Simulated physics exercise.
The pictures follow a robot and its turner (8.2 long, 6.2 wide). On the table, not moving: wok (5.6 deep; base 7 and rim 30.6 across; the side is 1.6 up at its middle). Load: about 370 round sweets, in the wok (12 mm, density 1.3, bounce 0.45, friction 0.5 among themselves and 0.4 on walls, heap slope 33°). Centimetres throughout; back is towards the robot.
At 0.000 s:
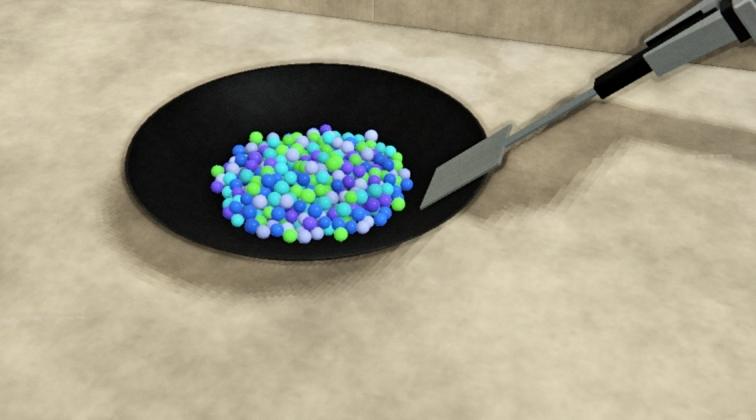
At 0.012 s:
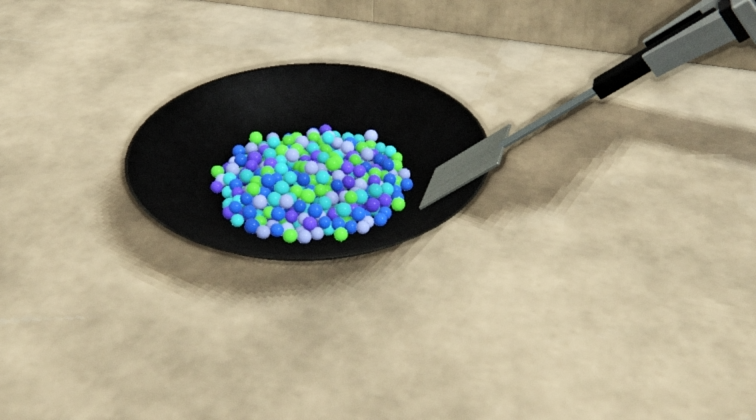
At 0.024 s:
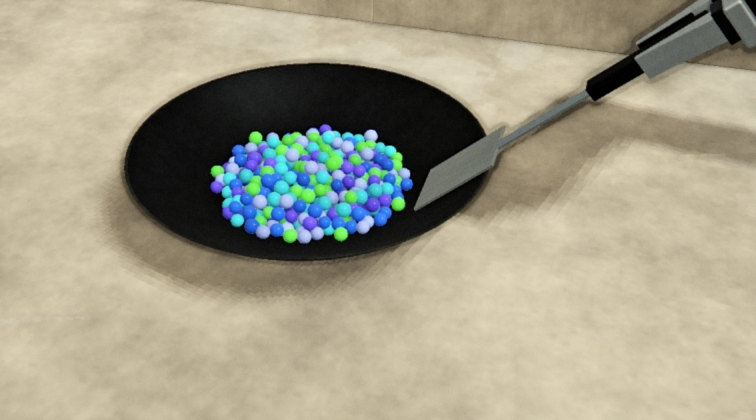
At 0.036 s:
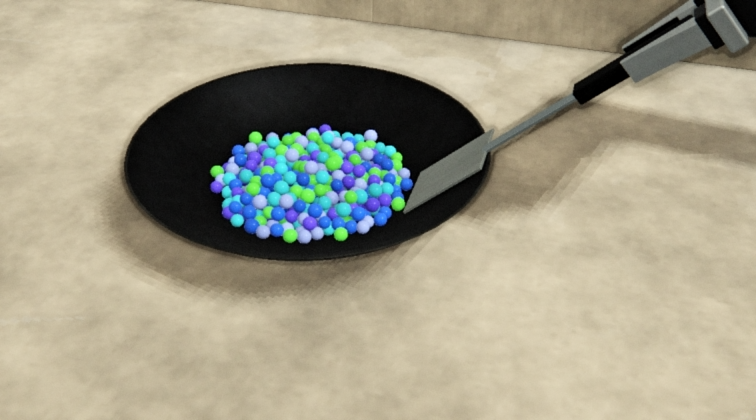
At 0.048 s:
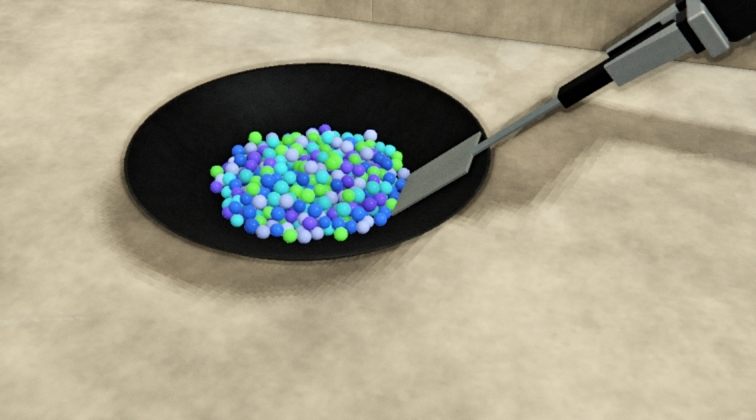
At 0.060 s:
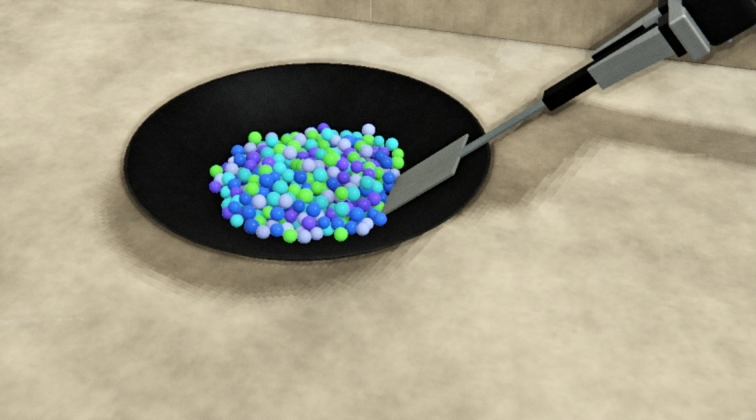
Robot-held turner sliding slowly left into a black wok, its blade nudging the right edge of a heap of colourful round sweets.
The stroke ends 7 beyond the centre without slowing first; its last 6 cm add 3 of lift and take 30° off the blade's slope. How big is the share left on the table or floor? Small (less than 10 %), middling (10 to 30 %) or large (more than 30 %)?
Answer: Small; less than 10 % of the round sweets finish on the table or floor.
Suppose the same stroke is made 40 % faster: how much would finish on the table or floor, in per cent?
In that case some 15 per cent.
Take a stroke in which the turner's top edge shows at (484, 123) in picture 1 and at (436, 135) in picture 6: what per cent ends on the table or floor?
Some 10 per cent.
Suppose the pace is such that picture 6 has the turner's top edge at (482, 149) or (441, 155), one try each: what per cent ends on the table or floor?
About 0 and 15 per cent.
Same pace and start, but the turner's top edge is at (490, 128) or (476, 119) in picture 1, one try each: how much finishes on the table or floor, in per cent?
Some 5 and 5 per cent.
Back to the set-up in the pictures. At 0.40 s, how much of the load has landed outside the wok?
Roughly 0 per cent.
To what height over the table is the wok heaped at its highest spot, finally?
Some 6.5 cm.
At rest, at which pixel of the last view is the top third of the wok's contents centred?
Near (213, 138).
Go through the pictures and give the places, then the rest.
Turner top edge at (506, 143), sloping 43°; upper third of the load around (308, 172), from x 215 to 405, top at y 130; 374 in the wok, in the first picture.
Turner top edge at (505, 144), sloping 43°; upper third of the load around (308, 172), from x 215 to 405, top at y 130, in the second picture.
Turner top edge at (499, 145), sloping 43°; upper third of the load around (308, 172), from x 215 to 405, top at y 130, in the third picture.
Turner top edge at (488, 148), sloping 43°; upper third of the load around (308, 172), from x 215 to 405, top at y 130, in the fourth picture.
Turner top edge at (474, 151), sloping 43°; upper third of the load around (310, 171), from x 215 to 405, top at y 130, in the fifth picture.
Turner top edge at (461, 153), sloping 43°; upper third of the load around (310, 169), from x 215 to 400, top at y 130; 374 in the wok, in the sixth picture.
After 0.12 s, sloping 43°, highest piece 5 above the table; 374 in the wok.
After 0.17 s, sloping 34°, highest piece 5 above the table; 374 in the wok.
After 0.40 s, sloping 13°, highest piece 7 above the table; 361 in the wok, 8 on the table or floor, 5 on the blade or in flight.
After 1.45 s, sloping 13°, highest piece 7 above the table; 358 in the wok, 16 on the table or floor.
At rest, 358 in the wok, 16 on the table or floor. That is 4 % on the table or floor.
